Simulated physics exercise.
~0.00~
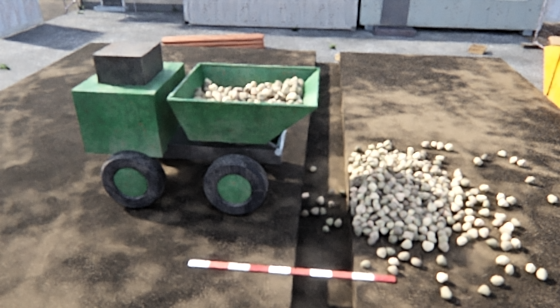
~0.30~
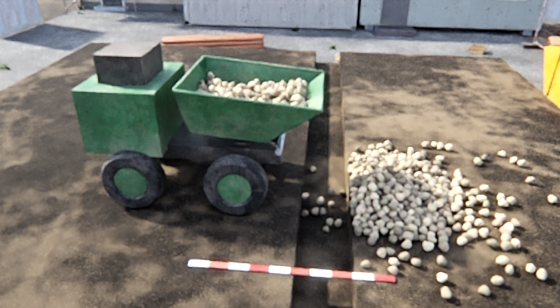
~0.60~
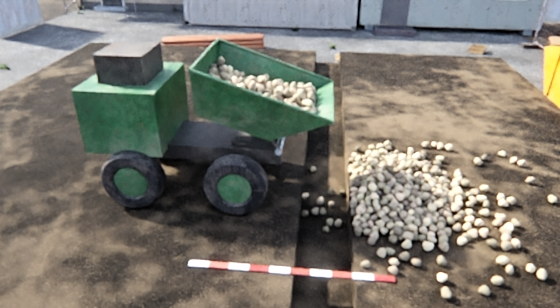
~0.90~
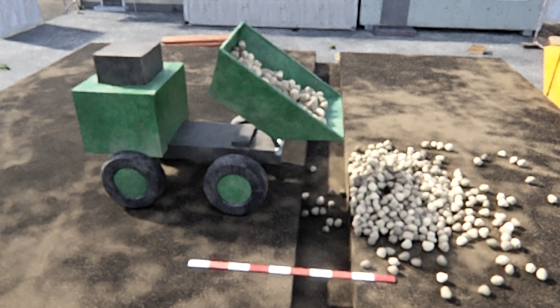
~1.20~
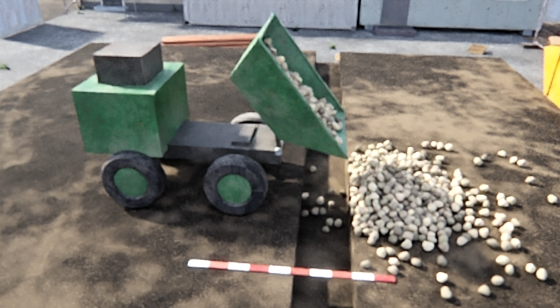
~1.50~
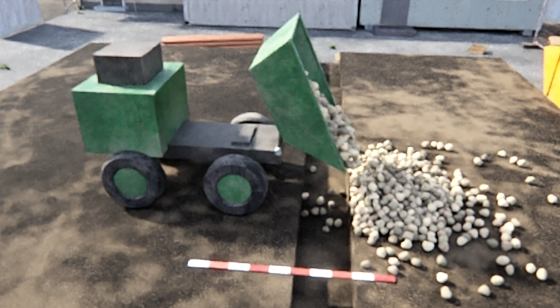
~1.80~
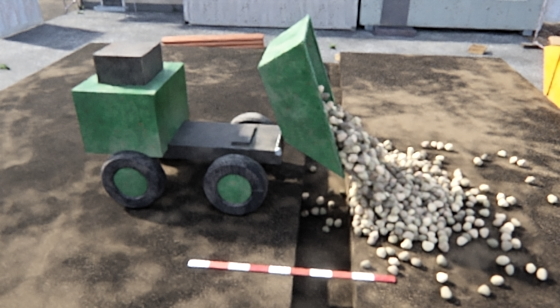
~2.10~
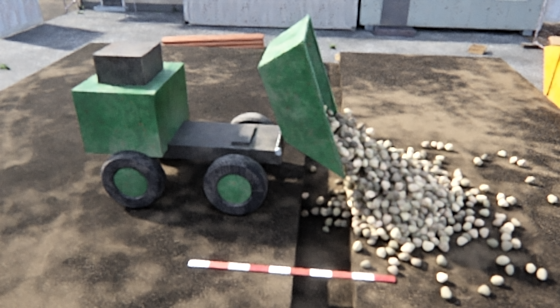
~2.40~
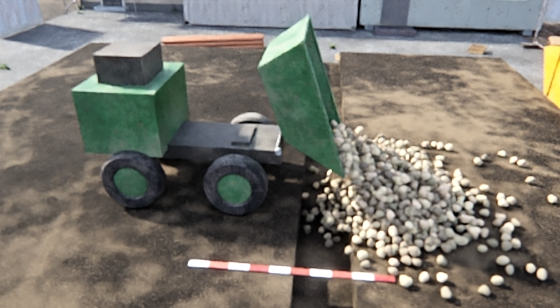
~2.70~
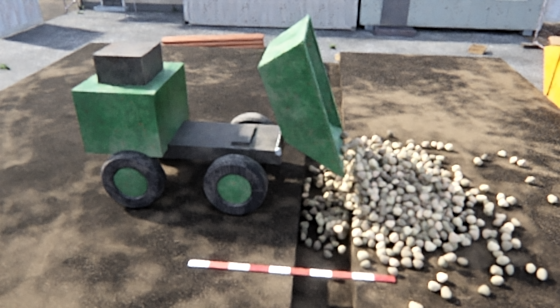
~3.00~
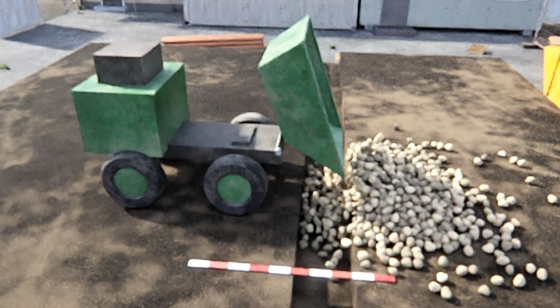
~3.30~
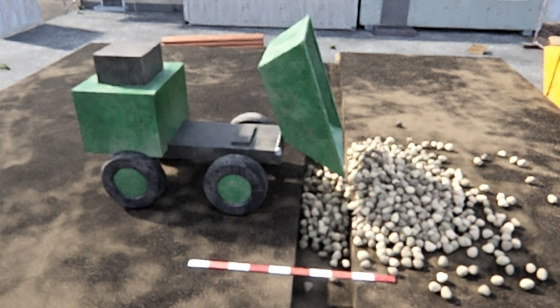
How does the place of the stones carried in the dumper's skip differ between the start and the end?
At the start they lie in the level skip behind the dumper's front block. By the end they are lower and further right, merged with the heap on the ground and lying partly in the trench.
